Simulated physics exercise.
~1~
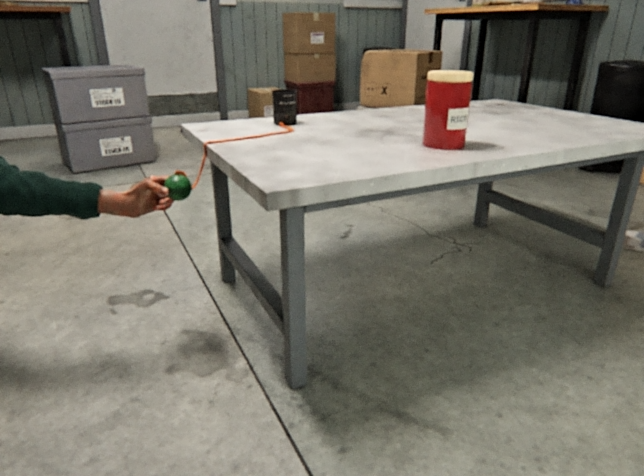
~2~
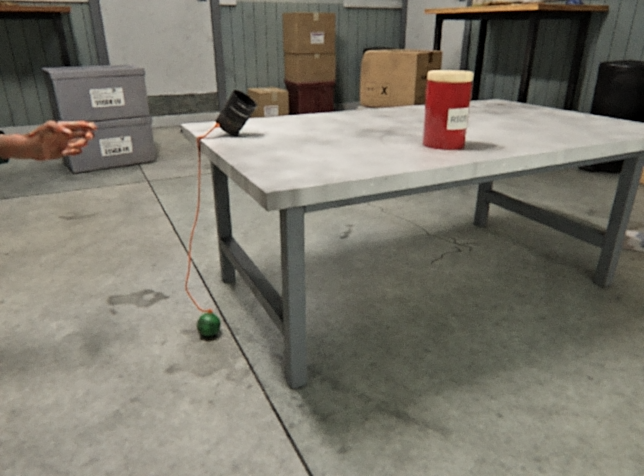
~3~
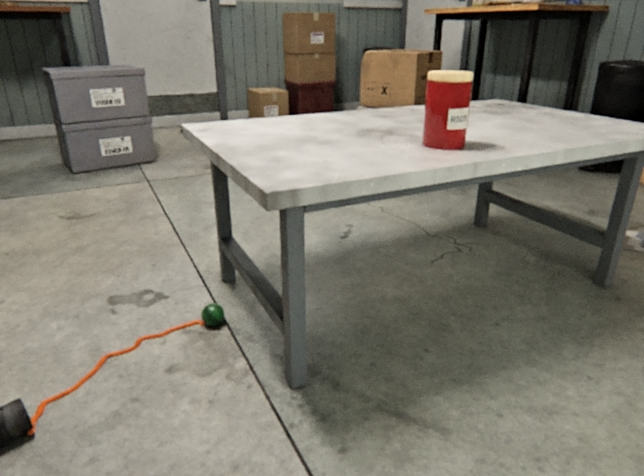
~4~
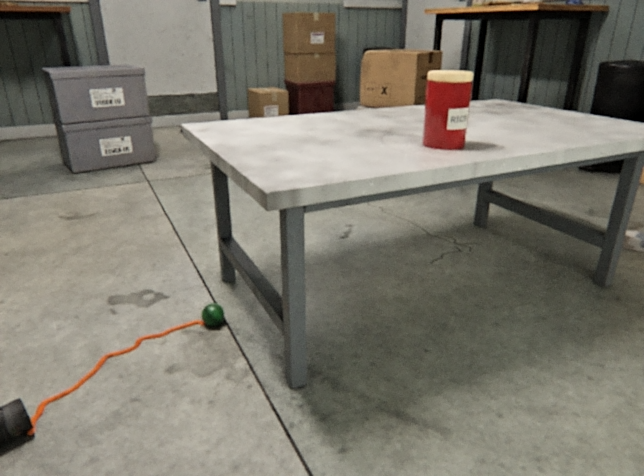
We see a hand holding a green ball tied by an orange ribbon to a black cup on a workbench; it lets go, the ball drops, and the cup tips and is pulled off, ending on its side on the floor while a red canister stays put.
